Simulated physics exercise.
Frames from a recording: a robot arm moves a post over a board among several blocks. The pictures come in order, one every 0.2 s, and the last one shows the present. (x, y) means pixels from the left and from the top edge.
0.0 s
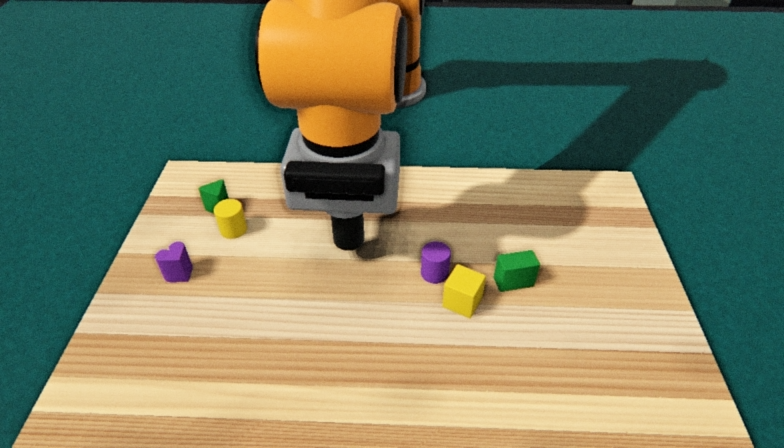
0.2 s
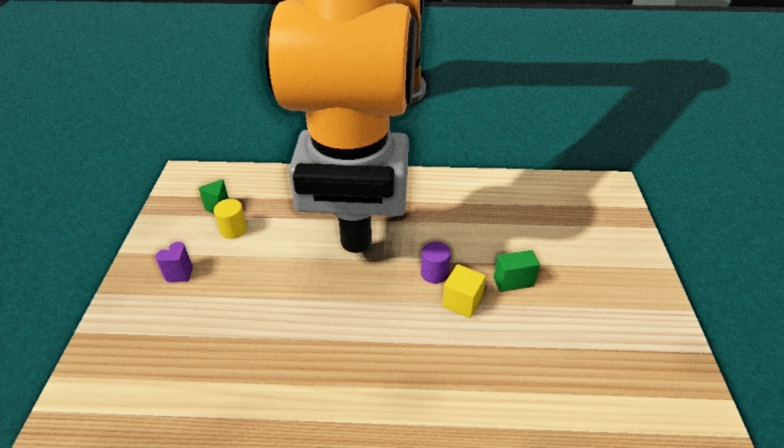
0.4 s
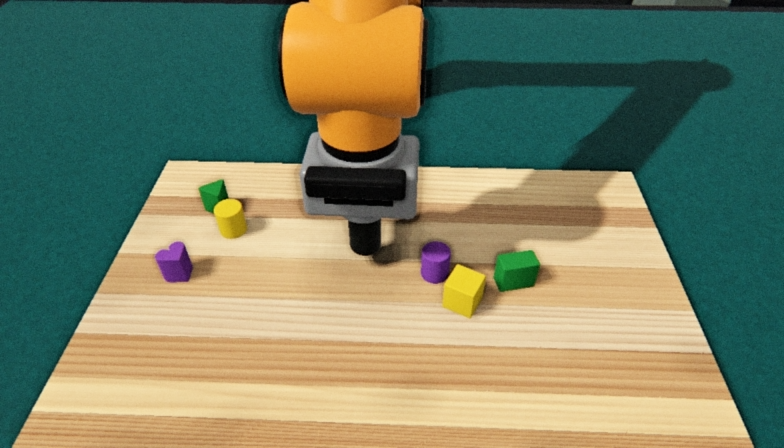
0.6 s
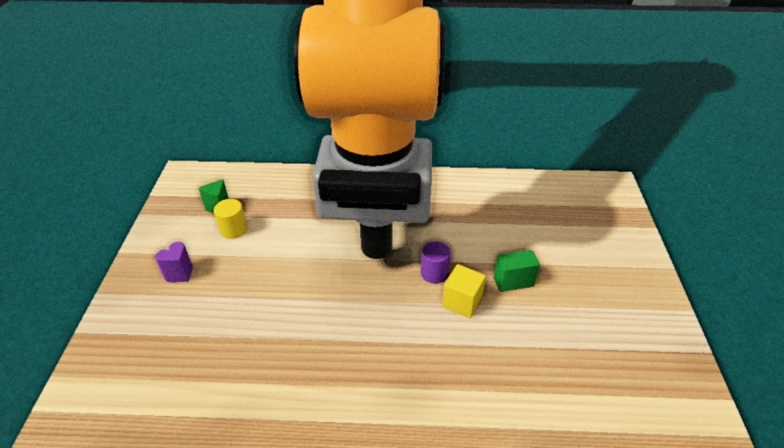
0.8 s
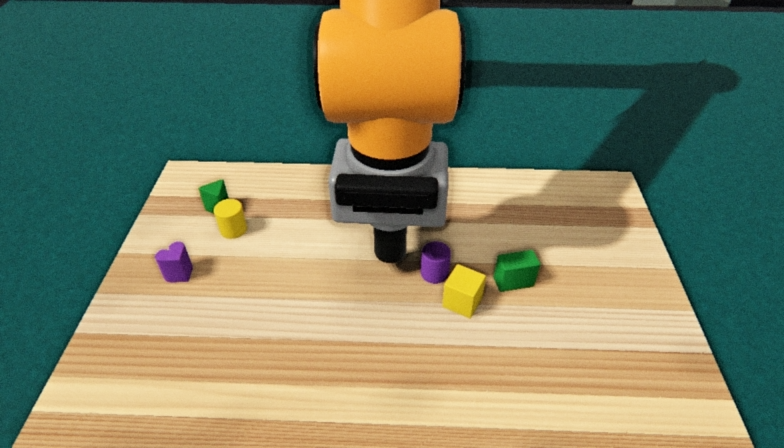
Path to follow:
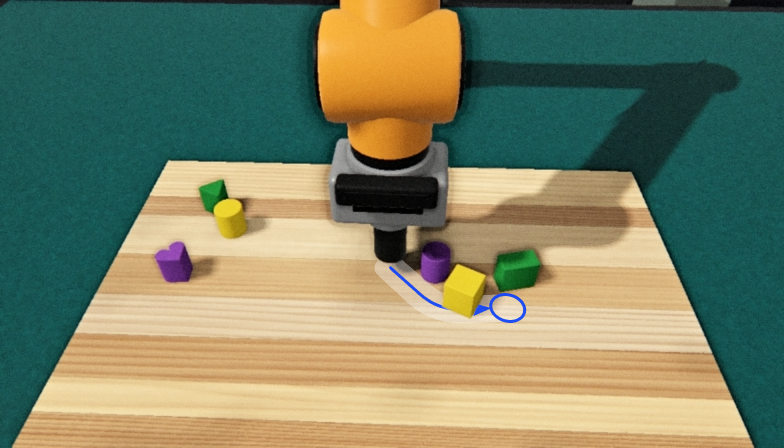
The clip opens on an orange robot arm holding a short black post over a wooden board, with small purple, yellow and green blocks on either side. The arm slides the post a short way right and slightly nearer the viewer, closing in beside the purple cylinder, while every block stays still.
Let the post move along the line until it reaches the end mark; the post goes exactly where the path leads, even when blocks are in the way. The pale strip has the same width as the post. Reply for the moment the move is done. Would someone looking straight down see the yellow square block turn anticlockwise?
Yes
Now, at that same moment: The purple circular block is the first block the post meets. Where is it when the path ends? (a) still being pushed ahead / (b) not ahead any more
b (not ahead any more)
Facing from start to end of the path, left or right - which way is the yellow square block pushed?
The shift goes left.
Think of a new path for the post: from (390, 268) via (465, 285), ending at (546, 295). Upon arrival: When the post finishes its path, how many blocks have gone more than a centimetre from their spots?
Going by the path, three or more of them shift by more than about 1 cm.
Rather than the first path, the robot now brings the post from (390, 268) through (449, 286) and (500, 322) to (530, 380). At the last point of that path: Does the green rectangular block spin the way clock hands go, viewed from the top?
Going by the path, yes.
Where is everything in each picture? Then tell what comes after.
In the first picture, post's lower end at (349, 241); purple circular block at (436, 251); yellow square block at (466, 280); green rectangular block at (519, 259).
In the second picture, post at (356, 243); blocks still.
In the third picture, post at (366, 246); blocks still.
In the fourth picture, post at (377, 249); blocks still.
In the fifth picture, post at (390, 253); purple circular block at (436, 251); yellow square block at (466, 280); green rectangular block at (519, 259).
Drawn move, from (390, 268) by way of (420, 294) and (461, 309) to (508, 308).
On the path given first. One third of the way, post at (421, 279); nothing pushed yet.
Two thirds of the way, post at (463, 295); yellow square block at (496, 280), turned 45° anticlockwise.
At the end, post at (511, 293); purple circular block still; yellow square block at (542, 275), turned 60° anticlockwise; green rectangular block at (546, 246), turned 45° anticlockwise.
